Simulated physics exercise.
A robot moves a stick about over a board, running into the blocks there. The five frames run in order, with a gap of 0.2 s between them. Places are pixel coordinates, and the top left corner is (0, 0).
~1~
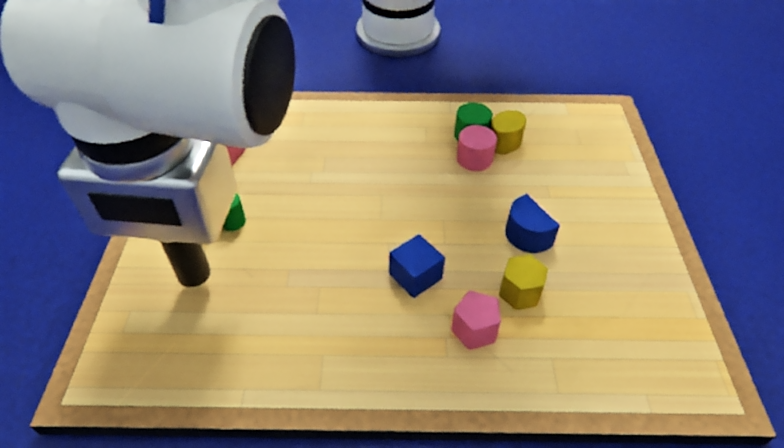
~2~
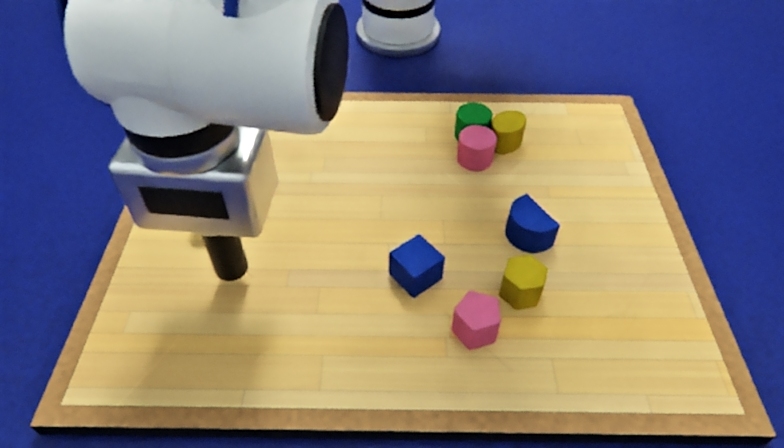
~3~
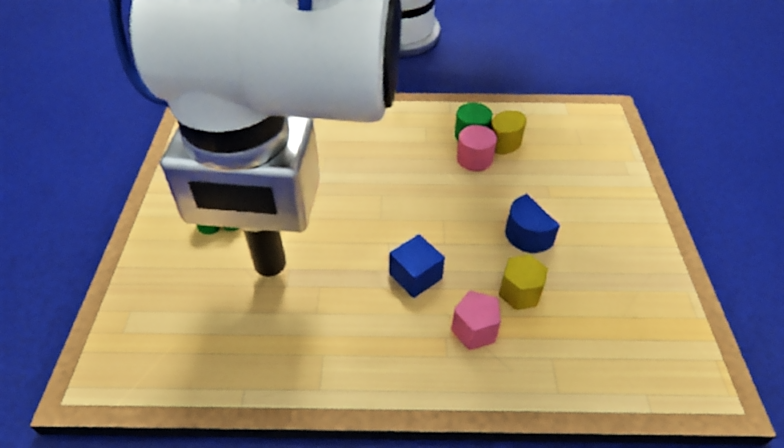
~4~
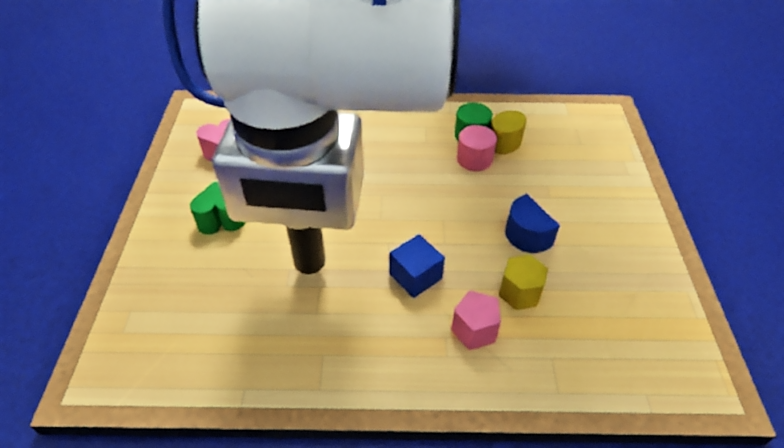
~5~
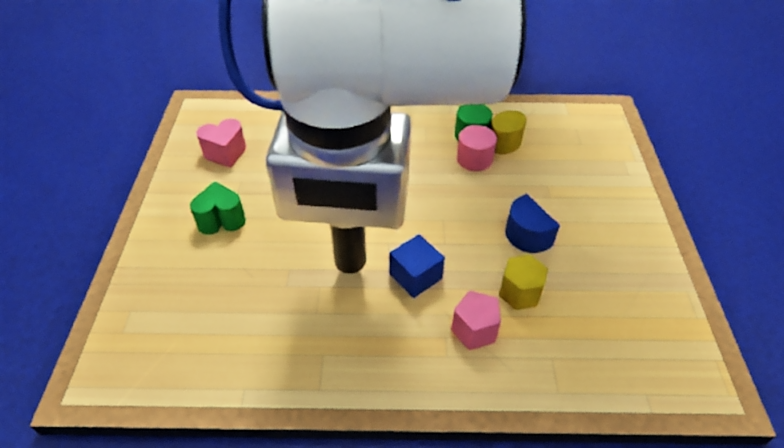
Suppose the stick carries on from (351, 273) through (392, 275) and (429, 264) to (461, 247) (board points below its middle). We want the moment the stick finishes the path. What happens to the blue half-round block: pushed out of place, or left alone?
It keeps its spot.
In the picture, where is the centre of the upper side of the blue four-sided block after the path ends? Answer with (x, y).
The middle of its upper face will lie at (478, 256).
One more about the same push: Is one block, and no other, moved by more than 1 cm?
Going by the path, yes.
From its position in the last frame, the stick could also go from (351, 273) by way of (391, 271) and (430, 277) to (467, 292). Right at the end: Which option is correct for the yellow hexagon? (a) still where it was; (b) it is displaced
That would be b.
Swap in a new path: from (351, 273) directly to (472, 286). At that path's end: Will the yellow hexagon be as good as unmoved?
No - that is not the case.
The first path, step by step. One third of the way, stick at (392, 264); blue four-sided block at (436, 256).
Two thirds of the way, stick at (430, 251); blue four-sided block at (466, 257), turned 50° clockwise.
At the end, stick at (463, 235); blue four-sided block at (478, 256), turned 90° clockwise; blue half-round block not moved.
